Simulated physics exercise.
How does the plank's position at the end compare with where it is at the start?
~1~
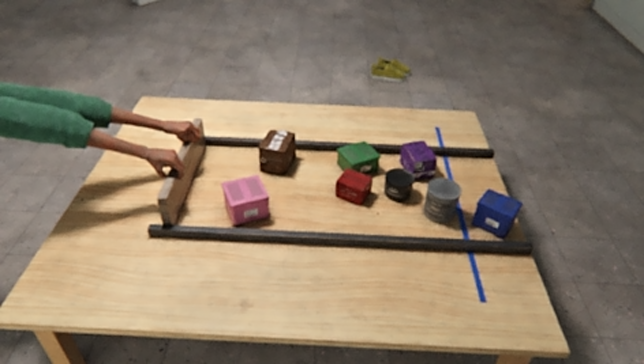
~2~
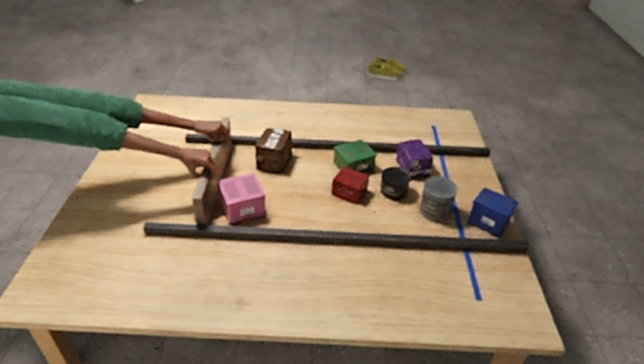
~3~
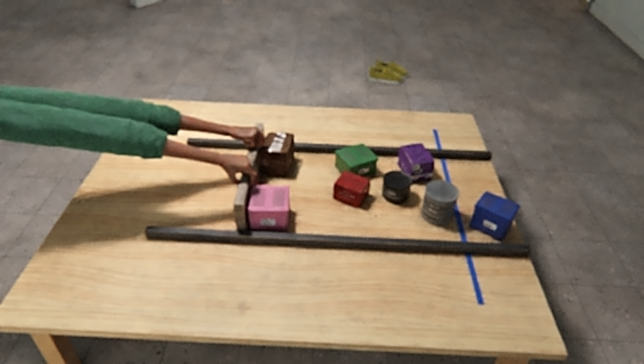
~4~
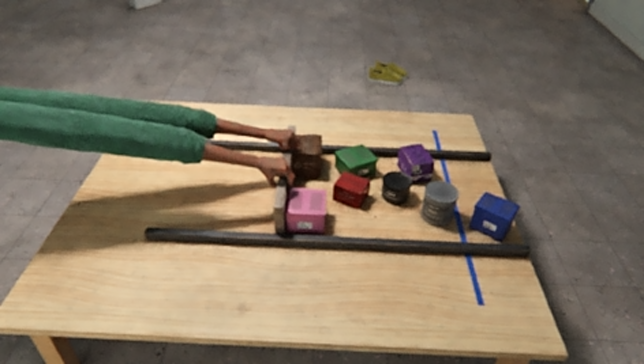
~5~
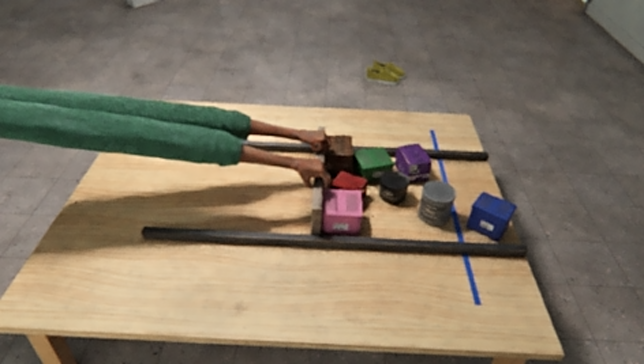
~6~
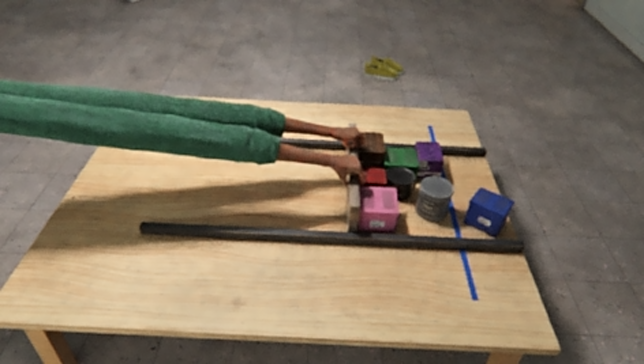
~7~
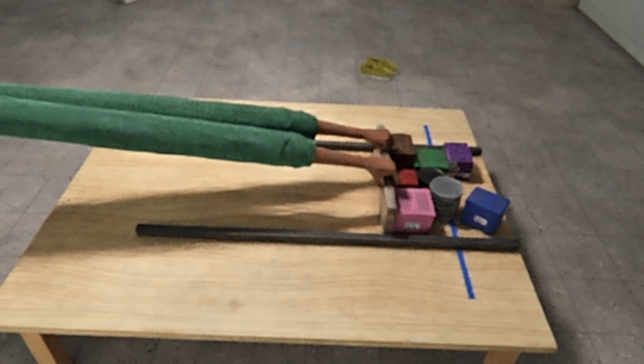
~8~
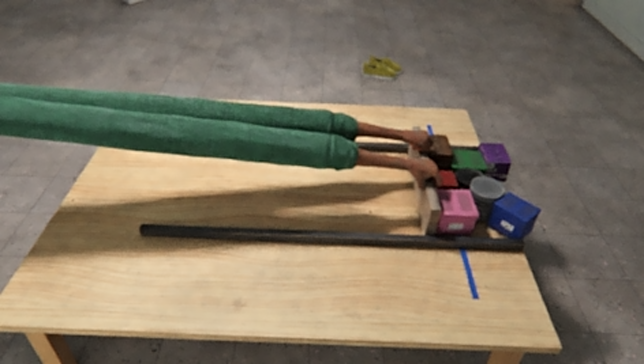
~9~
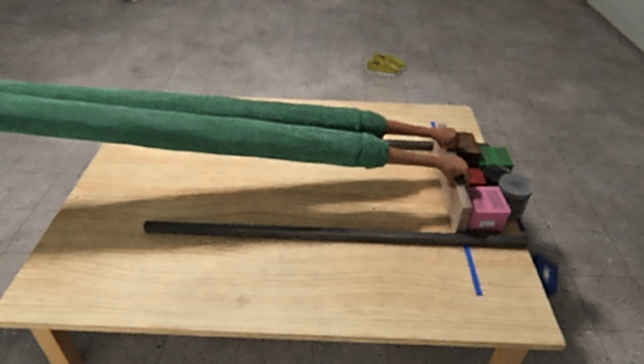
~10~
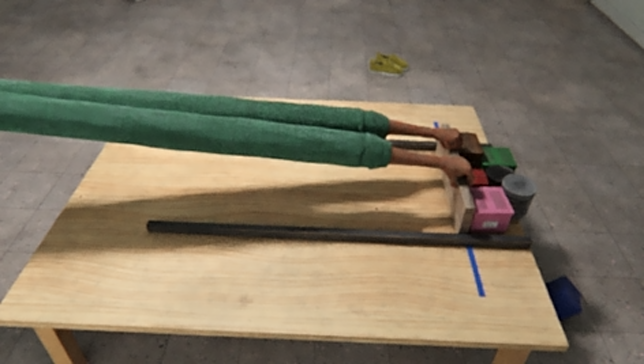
At the start the plank stands toward the left end of the table, well away from the blue tape. By the end it has been pushed far to the right and stands by the tape, near the table's right edge.
